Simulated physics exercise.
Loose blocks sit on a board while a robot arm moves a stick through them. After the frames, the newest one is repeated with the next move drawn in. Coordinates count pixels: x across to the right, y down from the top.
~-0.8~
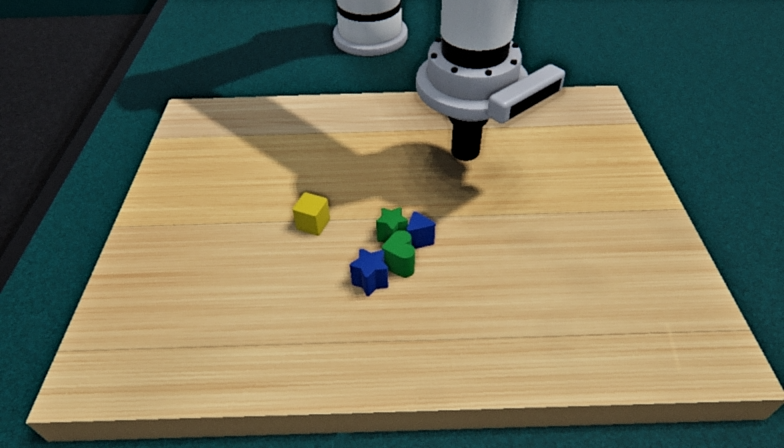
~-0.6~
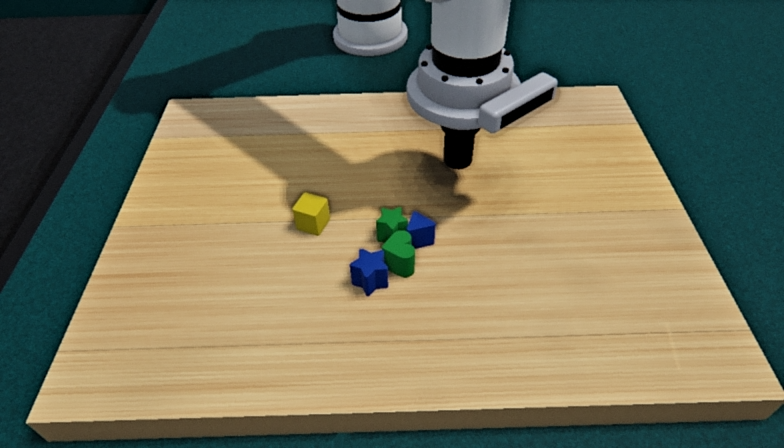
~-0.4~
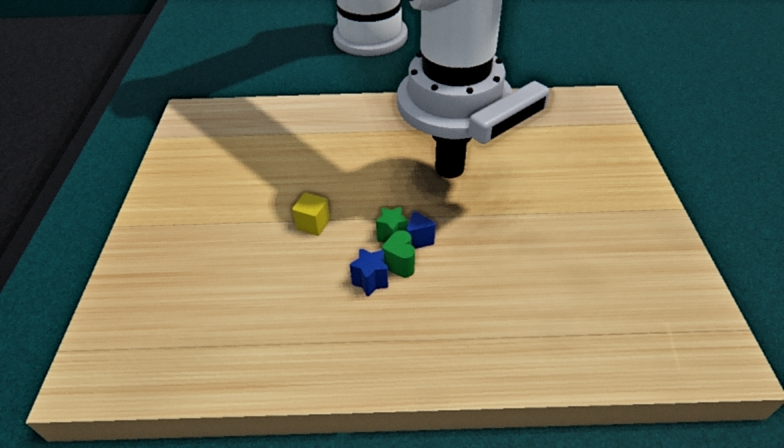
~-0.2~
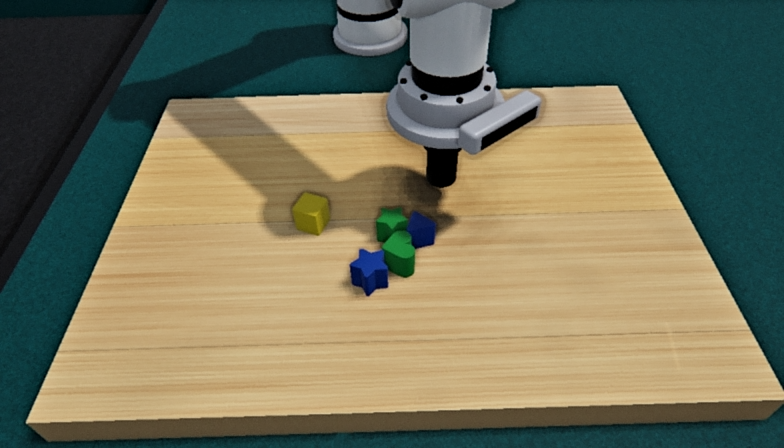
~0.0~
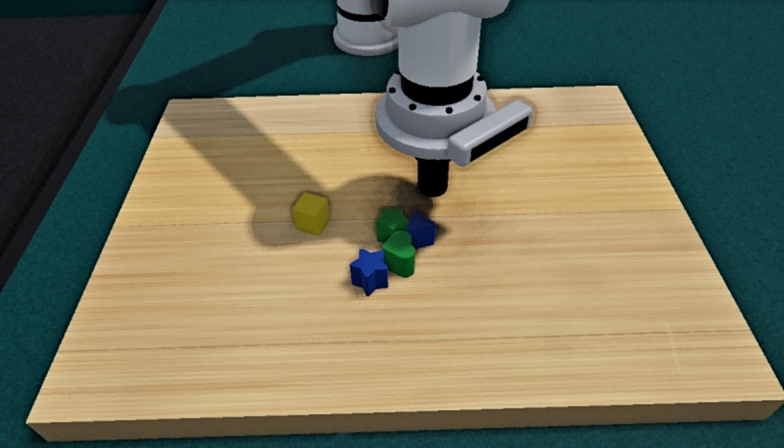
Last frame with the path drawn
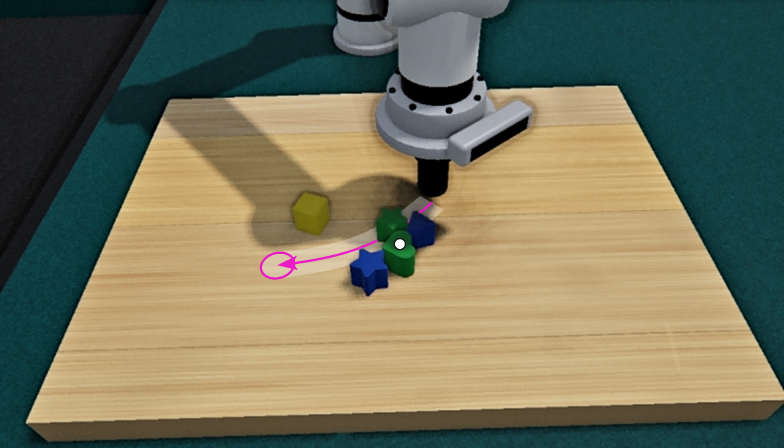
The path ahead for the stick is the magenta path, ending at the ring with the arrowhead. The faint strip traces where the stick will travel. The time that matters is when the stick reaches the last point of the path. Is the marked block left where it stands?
I expect so.
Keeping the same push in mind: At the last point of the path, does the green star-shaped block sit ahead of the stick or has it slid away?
I'd say the green star-shaped block has slipped off and sits beside or behind the stick.
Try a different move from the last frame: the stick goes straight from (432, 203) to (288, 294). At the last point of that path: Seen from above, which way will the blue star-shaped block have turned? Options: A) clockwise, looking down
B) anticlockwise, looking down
The correct letter is B.
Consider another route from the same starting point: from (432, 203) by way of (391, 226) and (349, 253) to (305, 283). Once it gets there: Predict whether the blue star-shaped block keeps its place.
It is no longer where it was.
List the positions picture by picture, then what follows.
Stick's lower end at (465, 153); blue star-shaped block at (369, 261); green star-shaped block at (392, 217); green heart at (400, 244); blue three-sided block at (419, 221), in the first picture.
Stick at (458, 161); blocks still, in the second picture.
Stick at (450, 170); blocks still, in the third picture.
Stick at (441, 179); blocks still, in the fourth picture.
Stick at (432, 189); blue star-shaped block at (369, 261); green star-shaped block at (392, 217); green heart at (400, 244); blue three-sided block at (419, 221), in the fifth picture.
Drawn move, from (432, 203) over (392, 232) and (339, 255) to (278, 265); the dot is on the green heart.
What follows on the original path. One third of the way, stick at (391, 219); green star-shaped block at (375, 233), turned 25° anticlockwise; blue three-sided block at (415, 227), turned 55° anticlockwise.
Two thirds of the way, stick at (336, 241); blue star-shaped block at (366, 268), turned 40° anticlockwise; green star-shaped block at (340, 256), turned 85° anticlockwise; blue three-sided block at (415, 227), turned 55° anticlockwise.
At the end, stick at (274, 251); blue star-shaped block at (366, 268), turned 40° anticlockwise; green star-shaped block at (338, 257), turned 100° anticlockwise; green heart still; blue three-sided block at (415, 227), turned 55° anticlockwise.
